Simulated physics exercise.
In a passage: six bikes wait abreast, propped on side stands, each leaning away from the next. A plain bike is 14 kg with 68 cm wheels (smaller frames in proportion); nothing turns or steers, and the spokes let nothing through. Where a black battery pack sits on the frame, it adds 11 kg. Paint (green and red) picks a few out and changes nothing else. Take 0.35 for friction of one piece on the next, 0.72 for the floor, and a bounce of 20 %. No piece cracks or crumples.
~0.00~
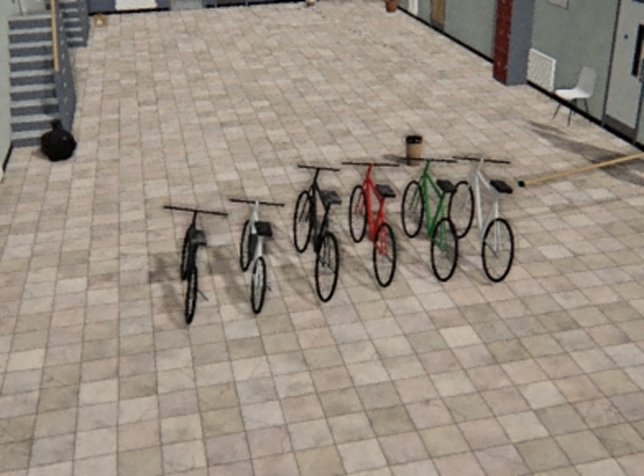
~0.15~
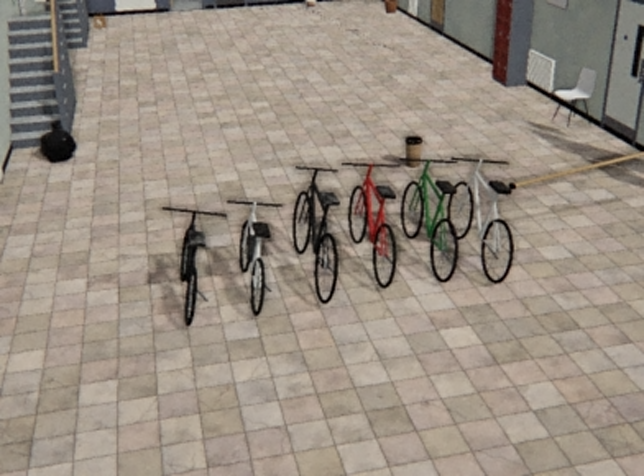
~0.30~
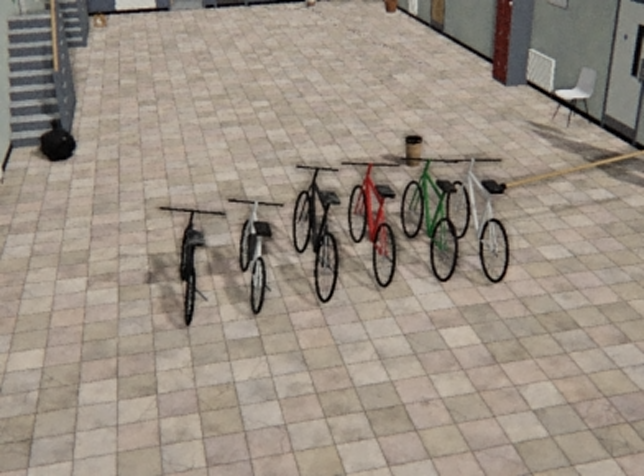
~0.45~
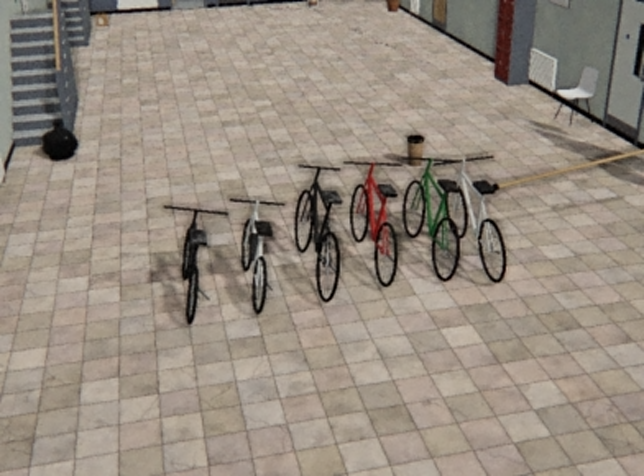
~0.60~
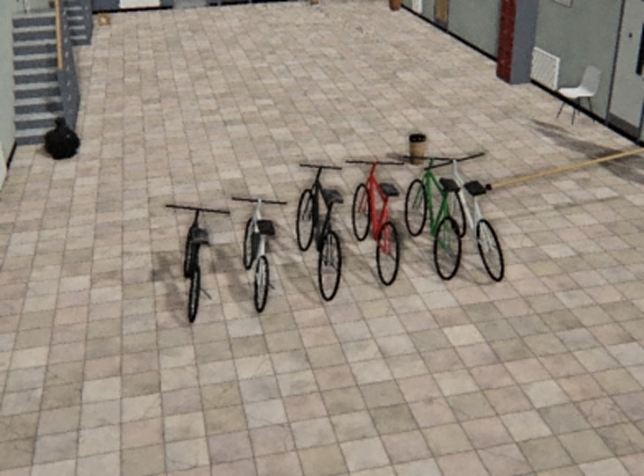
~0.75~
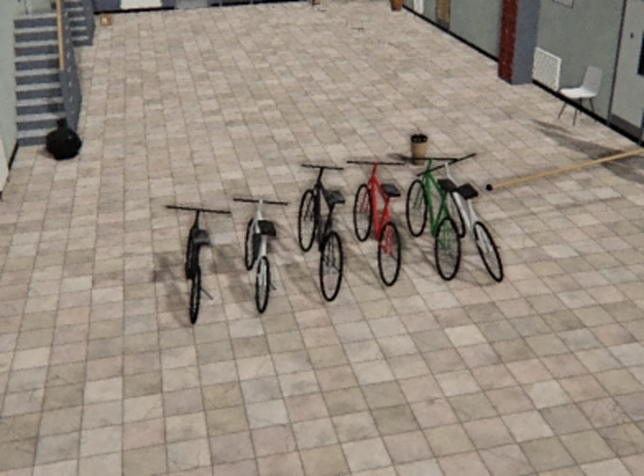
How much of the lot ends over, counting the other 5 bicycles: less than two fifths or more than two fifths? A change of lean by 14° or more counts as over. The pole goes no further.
Ending over: Under two fifths.
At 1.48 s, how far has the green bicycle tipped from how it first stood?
About 30°.
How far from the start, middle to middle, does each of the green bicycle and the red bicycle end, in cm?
Moved: Green 40, red 10.
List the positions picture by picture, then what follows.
In the first picture (each place is the centre of the face we see best), pole end (524, 185) 14 cm from the first bicycle; green bicycle (401, 211); red bicycle (396, 251); the others all in place.
The second picture shows pole end (514, 187) 34 mm from the first bicycle; red bicycle (396, 252).
The third picture shows pole end (505, 188) pushing; green bicycle (401, 211); the others all in place.
The fourth picture shows pole end (498, 188) pushing; red bicycle (398, 251); the others all in place.
The fifth picture shows pole end (490, 188) pushing; red bicycle (400, 250); the others all in place.
The sixth picture shows pole end (491, 189) stopped; green bicycle (404, 211); red bicycle (401, 250); the others all in place.
By 1.10 s, 1 of the 5 other bicycles over; green bicycle tilted 14°.
By 1.26 s, 1 of the 5 other bicycles over; green bicycle tilted 21°.
By 1.48 s, 1 of the 5 other bicycles over; green bicycle tilted 34°.
By 1.68 s, 1 of the 5 other bicycles over; green bicycle tilted 39°; red bicycle tilted 6°.
When it is over (2.1 s), 1 of the 5 other bicycles over; green bicycle tilted 40°; red bicycle tilted 7°. That is 20 per cent. Four left standing. In pixels of the last frame, middles, green bicycle near (400, 221), red bicycle near (373, 216).
